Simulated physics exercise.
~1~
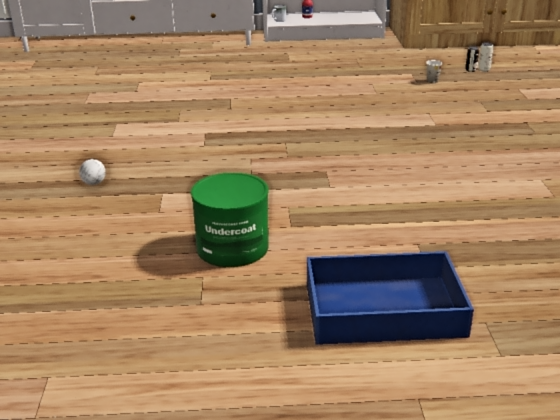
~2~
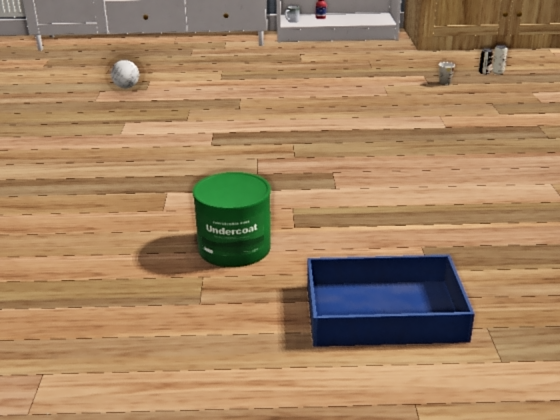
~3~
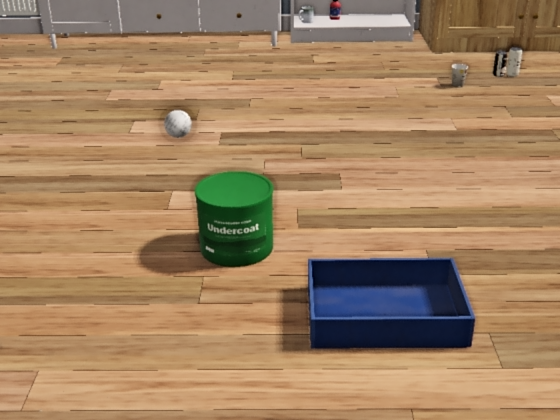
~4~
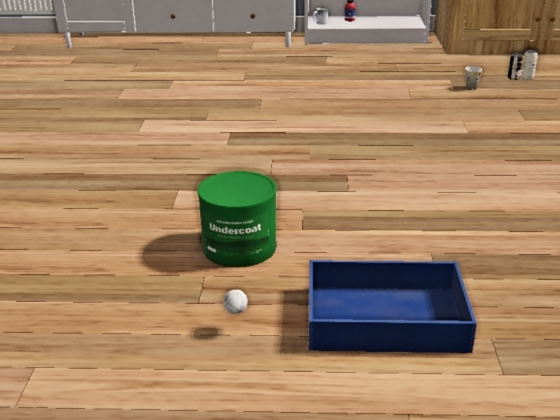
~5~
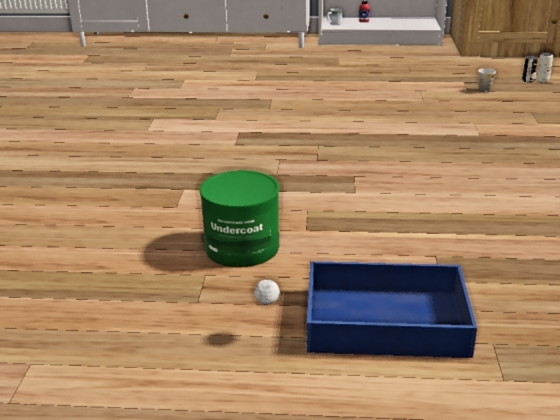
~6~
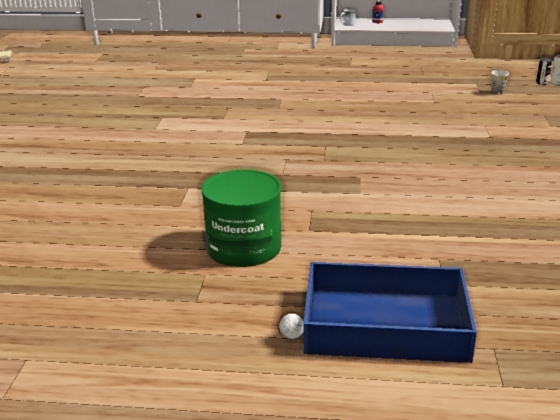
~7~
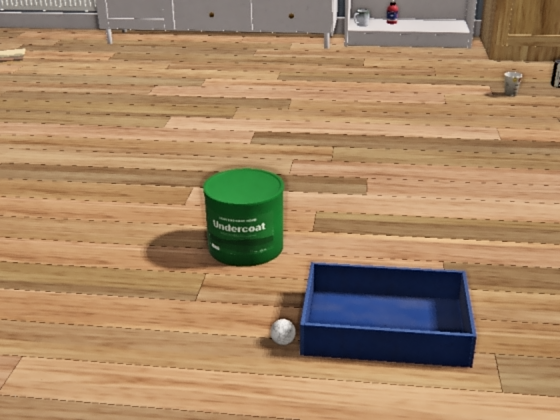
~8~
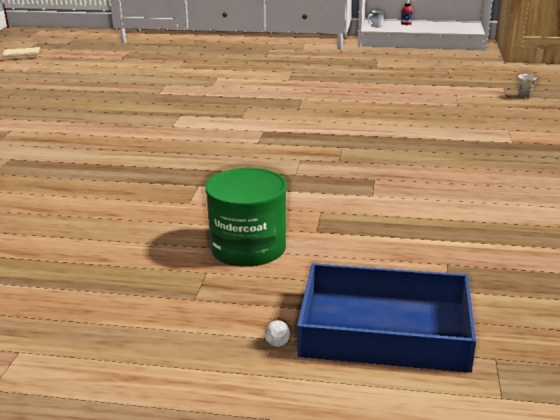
On a wooden floor, a white ball flies in an arc past a green pail toward an open blue box, comes down at the box's left side, and shifts slightly back to the left, ending outside the box while the pail stays in place.
